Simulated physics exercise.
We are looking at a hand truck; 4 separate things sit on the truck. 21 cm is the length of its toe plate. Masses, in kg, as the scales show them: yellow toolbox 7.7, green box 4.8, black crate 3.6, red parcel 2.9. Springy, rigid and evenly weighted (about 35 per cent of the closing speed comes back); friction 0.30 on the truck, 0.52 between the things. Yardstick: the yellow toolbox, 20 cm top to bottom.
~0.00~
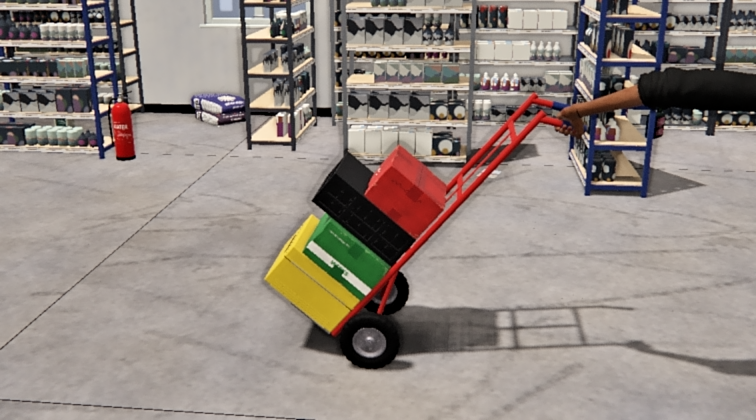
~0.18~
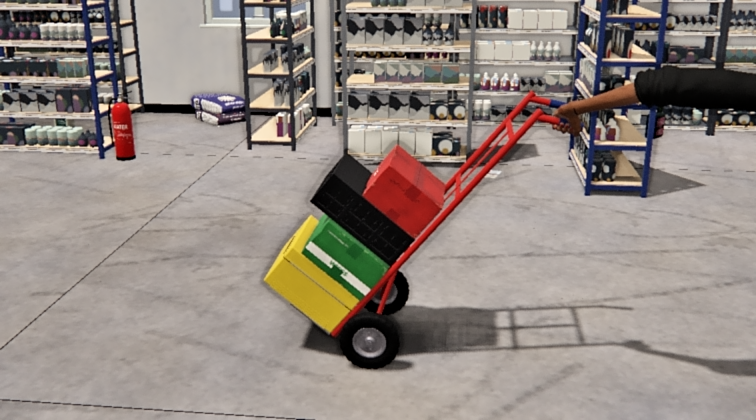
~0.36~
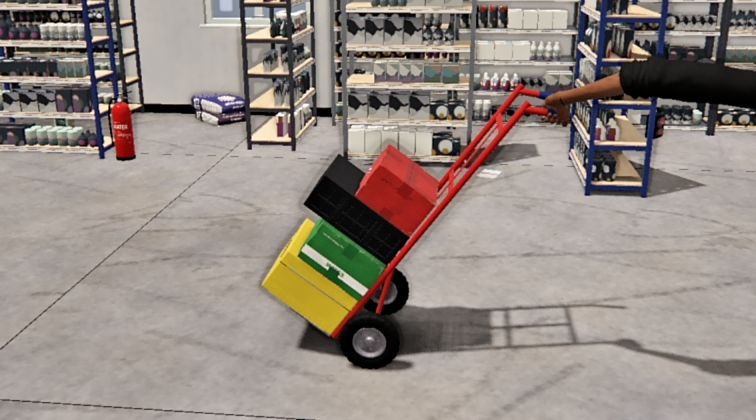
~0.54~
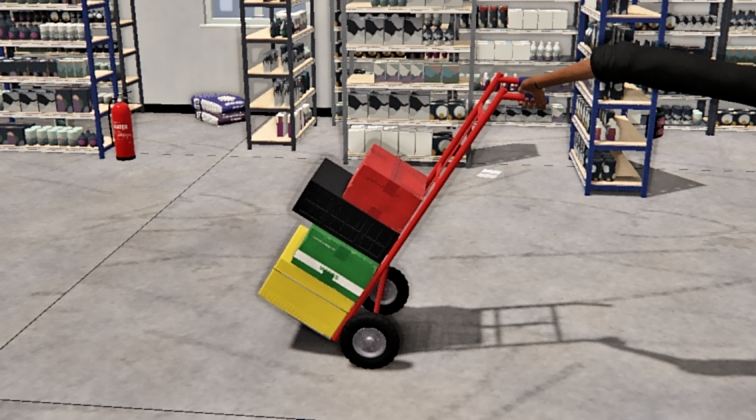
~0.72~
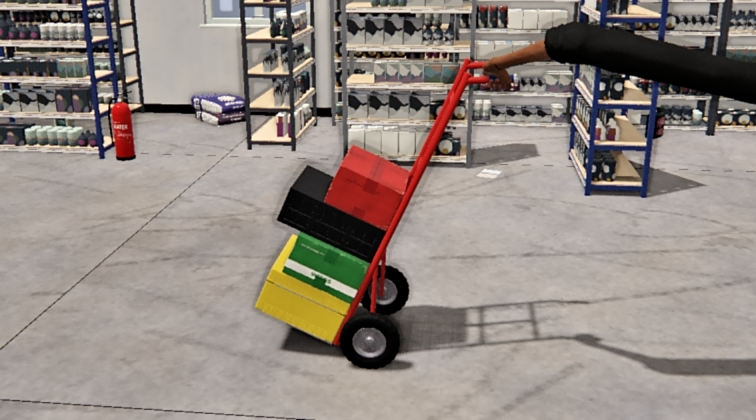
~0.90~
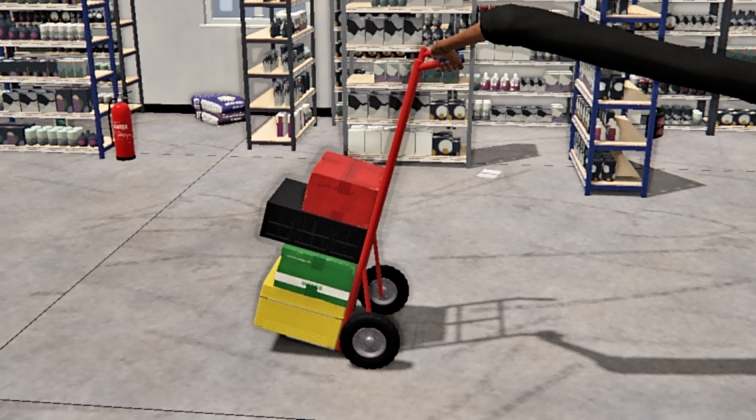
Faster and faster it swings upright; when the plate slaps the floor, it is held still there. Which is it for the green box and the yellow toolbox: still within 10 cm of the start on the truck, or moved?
Result: Green box holds position; yellow toolbox holds position.
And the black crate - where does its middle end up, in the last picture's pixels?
My guess is roughly (295, 235).
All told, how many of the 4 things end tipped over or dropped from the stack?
Count: 0.
After 1.20 s, truck upright; green box tipped 3° from how it sat near (307, 271); yellow toolbox tipped 3° from how it sat near (306, 312); red parcel tipped 3° from how it sat.
After 1.40 s, truck upright; green box tipped 5° from how it sat near (304, 271); yellow toolbox tipped 5° from how it sat near (305, 312); red parcel tipped 4° from how it sat.
At rest (2.5 s), all 4 in place, give or take 10 cm. Seen from the same camera at the end, green box near (309, 272), yellow toolbox near (307, 313).
